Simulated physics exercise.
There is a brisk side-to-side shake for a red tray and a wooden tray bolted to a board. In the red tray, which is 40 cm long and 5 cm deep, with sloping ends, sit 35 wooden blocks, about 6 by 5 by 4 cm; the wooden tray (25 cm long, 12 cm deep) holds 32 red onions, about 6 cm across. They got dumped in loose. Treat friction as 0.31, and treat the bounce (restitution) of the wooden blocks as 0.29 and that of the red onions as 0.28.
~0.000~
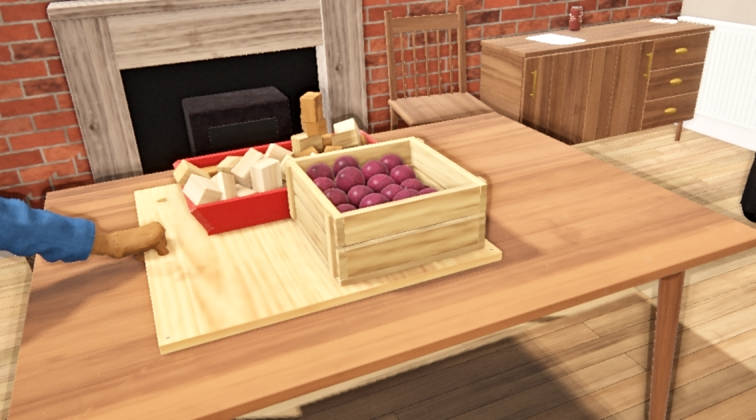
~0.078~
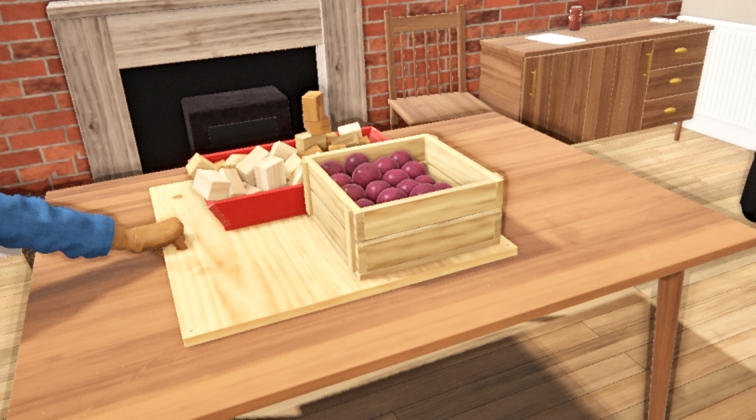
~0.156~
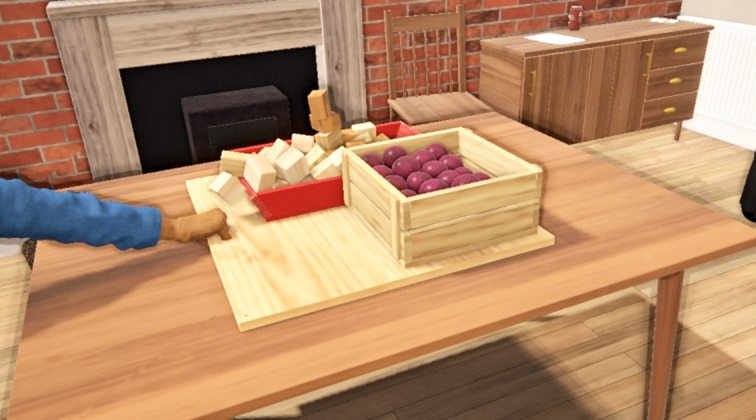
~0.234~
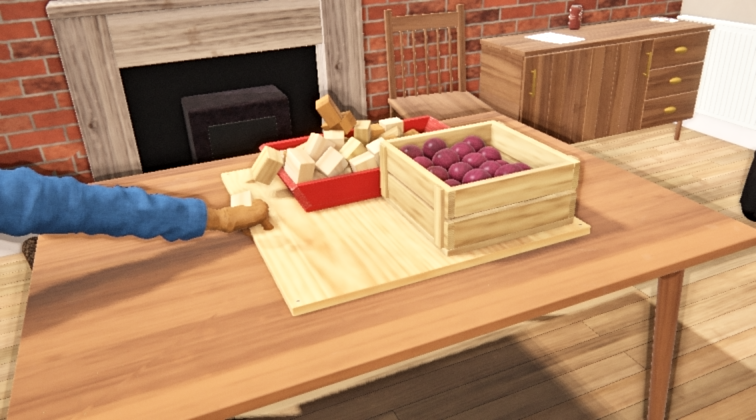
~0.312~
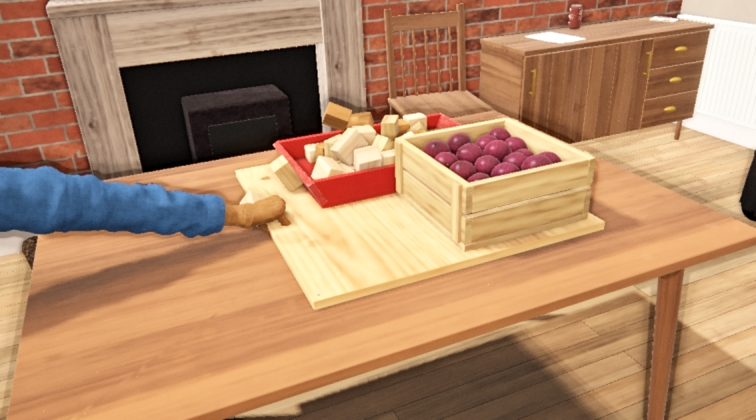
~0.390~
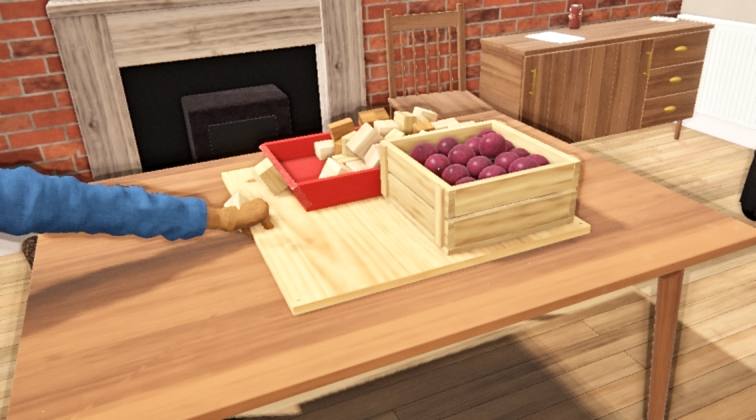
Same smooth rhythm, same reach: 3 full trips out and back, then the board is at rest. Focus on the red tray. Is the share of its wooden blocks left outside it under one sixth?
The loss goes higher than one sixth.
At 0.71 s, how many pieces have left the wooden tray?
At that moment the wooden tray count out stands near 0.
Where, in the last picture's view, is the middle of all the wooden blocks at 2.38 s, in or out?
Around (274, 177) in pixels.
After 0.71 s, 5 of 35 out of the red tray and 0 of 32 out of the wooden tray.
After 1.10 s, 8 of 35 out of the red tray and 0 of 32 out of the wooden tray.
After 1.66 s, 9 of 35 out of the red tray and 0 of 32 out of the wooden tray.
When it is over (at 2.38 s), 11 of 35 out of the red tray and 0 of 32 out of the wooden tray. Asked share, 11 of 35, 31 per cent.
